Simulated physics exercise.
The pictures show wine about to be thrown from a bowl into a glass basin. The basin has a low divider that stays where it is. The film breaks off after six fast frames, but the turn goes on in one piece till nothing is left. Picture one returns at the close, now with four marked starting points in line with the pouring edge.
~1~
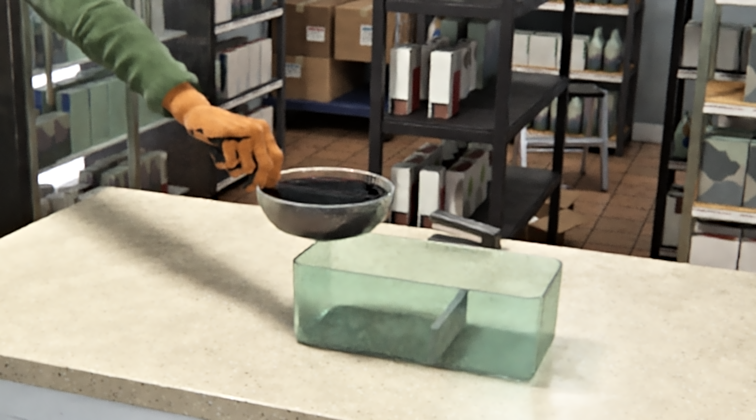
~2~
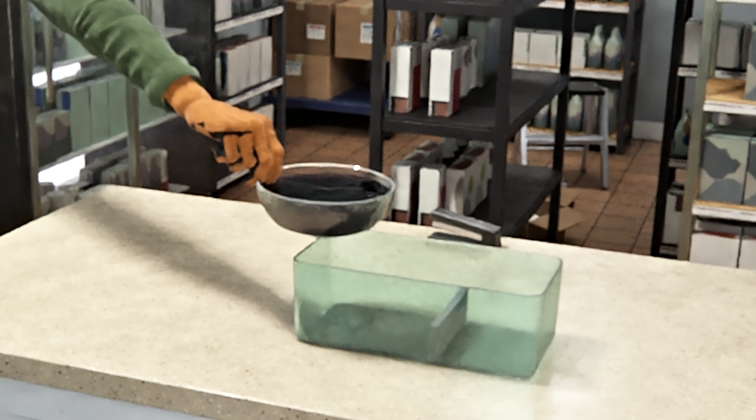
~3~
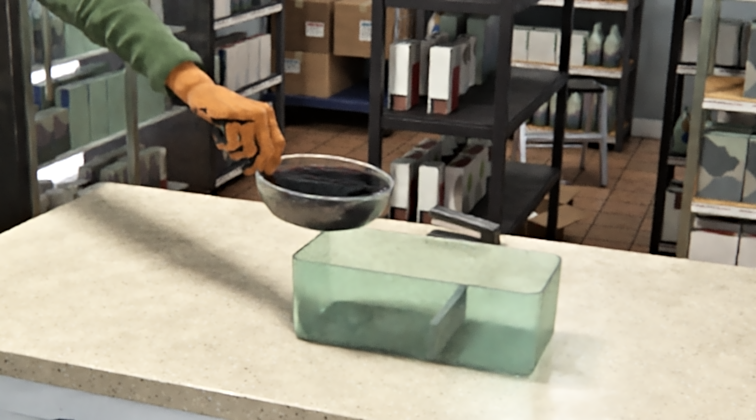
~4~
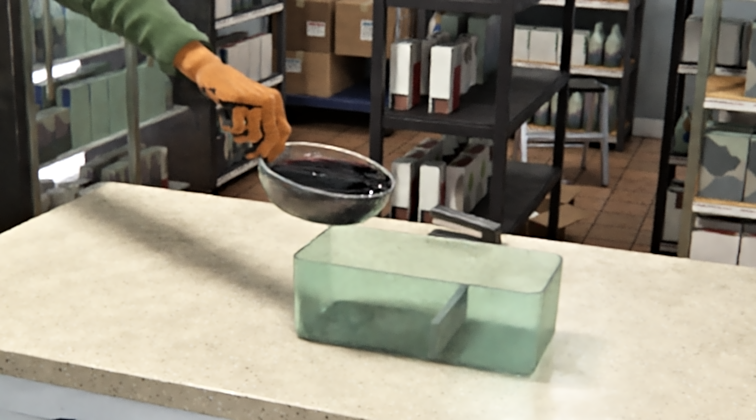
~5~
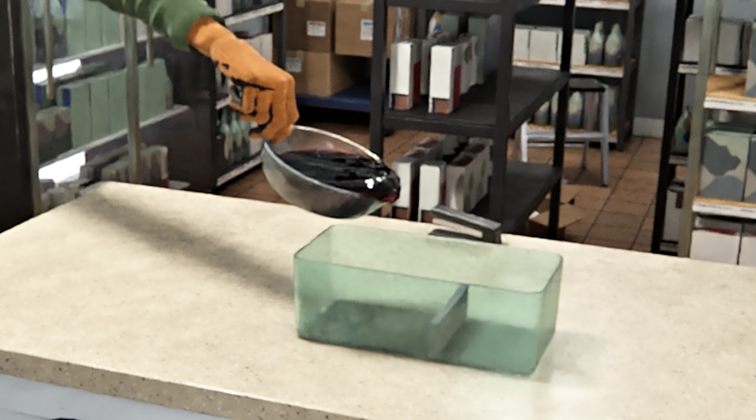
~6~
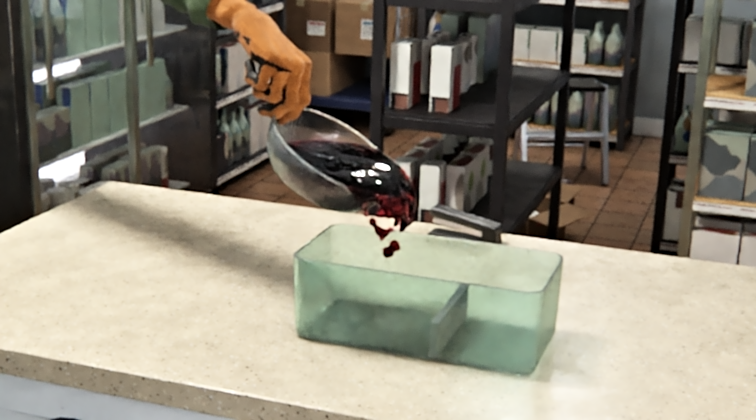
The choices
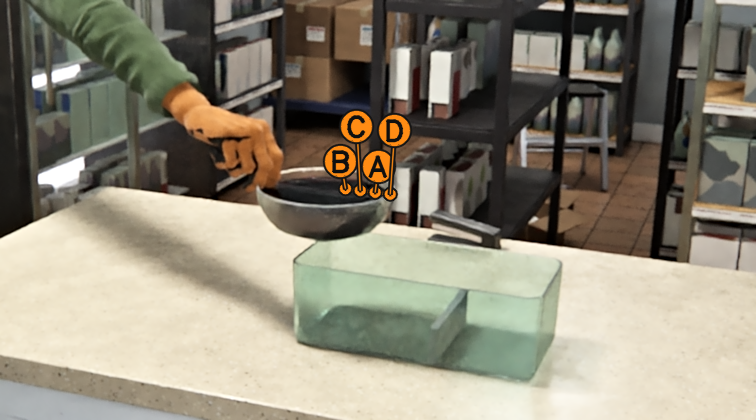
A gloved hand tilts a glass bowl rightward, and dark red liquid slips over its lip.
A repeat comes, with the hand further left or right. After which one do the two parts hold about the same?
A.
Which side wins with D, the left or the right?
The right one.
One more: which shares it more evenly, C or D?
D it is.
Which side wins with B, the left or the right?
More ends on the left.
On the marked copy, A at (375, 192); B at (345, 188); C at (360, 190); D at (390, 194).
For spot A, about 49 % ends left of the wall and 49 % right of it.
For spot B, about 90 % ends left of the wall and 6 % right of it; 4 % is lost outside.
For spot C, about 83 % ends left of the wall and 16 % right of it.
For spot D, about 28 % ends left of the wall and 71 % right of it.
